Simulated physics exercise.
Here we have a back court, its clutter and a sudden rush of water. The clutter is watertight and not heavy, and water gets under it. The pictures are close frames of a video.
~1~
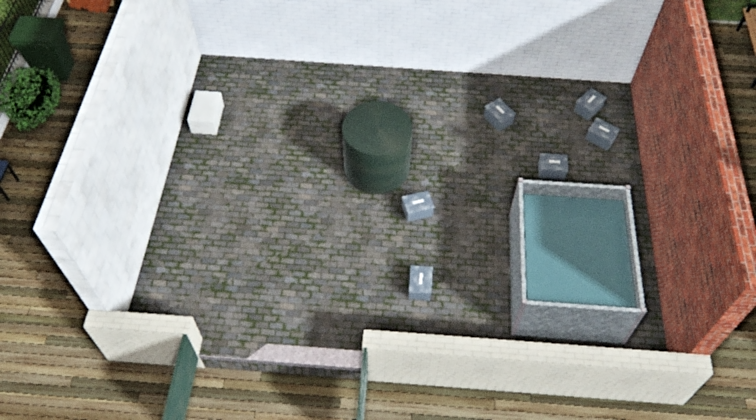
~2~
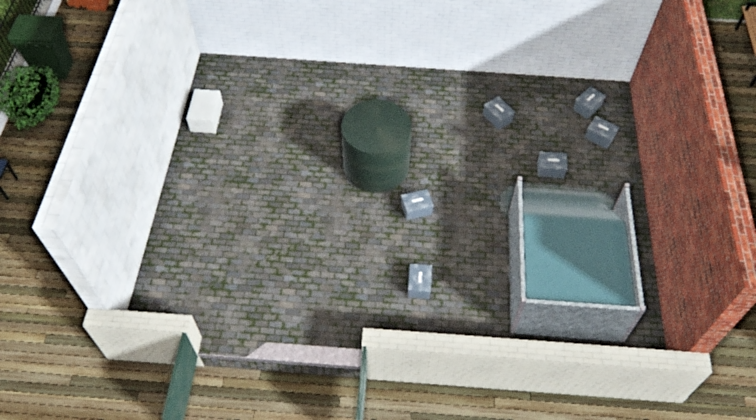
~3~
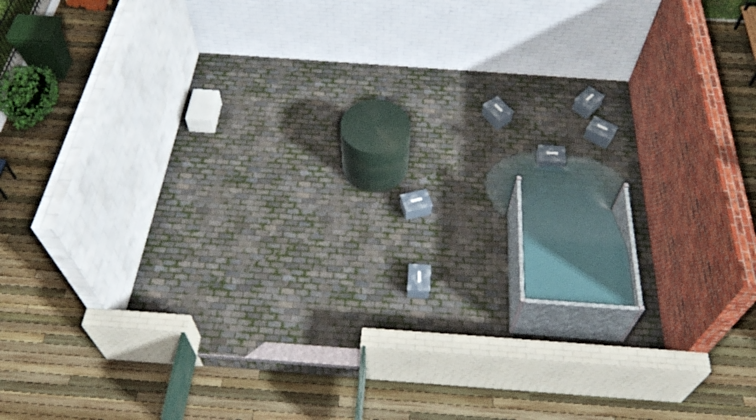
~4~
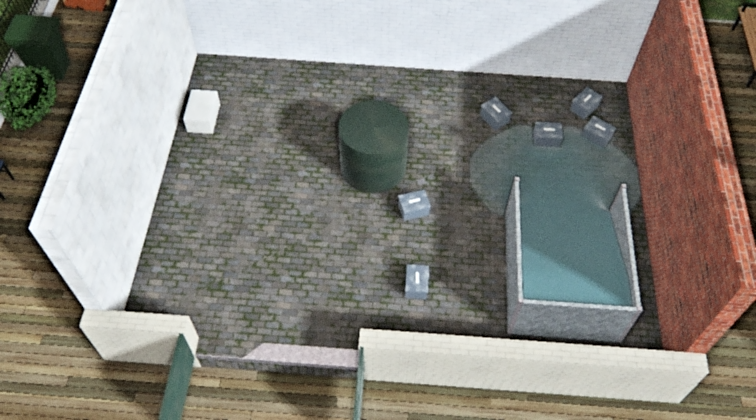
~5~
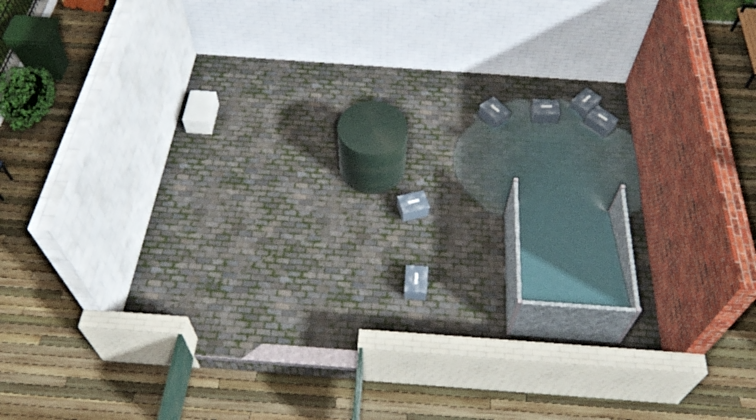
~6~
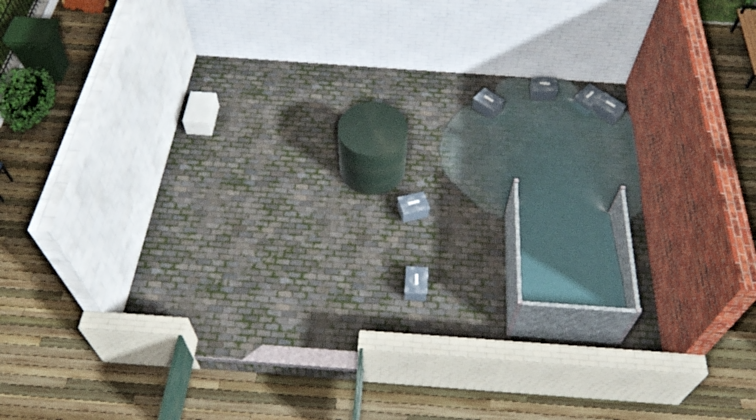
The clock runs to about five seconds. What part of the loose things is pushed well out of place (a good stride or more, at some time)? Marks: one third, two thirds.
That comes to at least two thirds.
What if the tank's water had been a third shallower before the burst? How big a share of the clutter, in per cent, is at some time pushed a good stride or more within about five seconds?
Roughly 60 per cent.
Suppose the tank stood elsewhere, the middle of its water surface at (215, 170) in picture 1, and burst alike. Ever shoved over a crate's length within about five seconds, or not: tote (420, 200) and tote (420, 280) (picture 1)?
In that order: Under that, less than that.
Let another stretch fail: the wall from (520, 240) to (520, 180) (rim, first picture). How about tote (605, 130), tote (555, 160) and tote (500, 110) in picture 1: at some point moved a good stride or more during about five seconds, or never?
In that order: Under that, under that, less than that.
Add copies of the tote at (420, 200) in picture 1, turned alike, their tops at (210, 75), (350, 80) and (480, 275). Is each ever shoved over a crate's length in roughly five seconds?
In turn: Yes, yes, under that.
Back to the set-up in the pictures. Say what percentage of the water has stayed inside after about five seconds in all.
Close to 100 %.
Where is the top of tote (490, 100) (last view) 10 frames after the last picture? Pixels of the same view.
Roughly at (383, 58).
A moment on, 3 of 7 are well off their spots; 3 afloat.
Next, 3 of 7 are well off their spots; 4 afloat.
Later, 3 of 7 are well off their spots; 4 afloat.
In the end, 6 of 7 are well off their spots, and 6 have been at some point; 5 afloat.
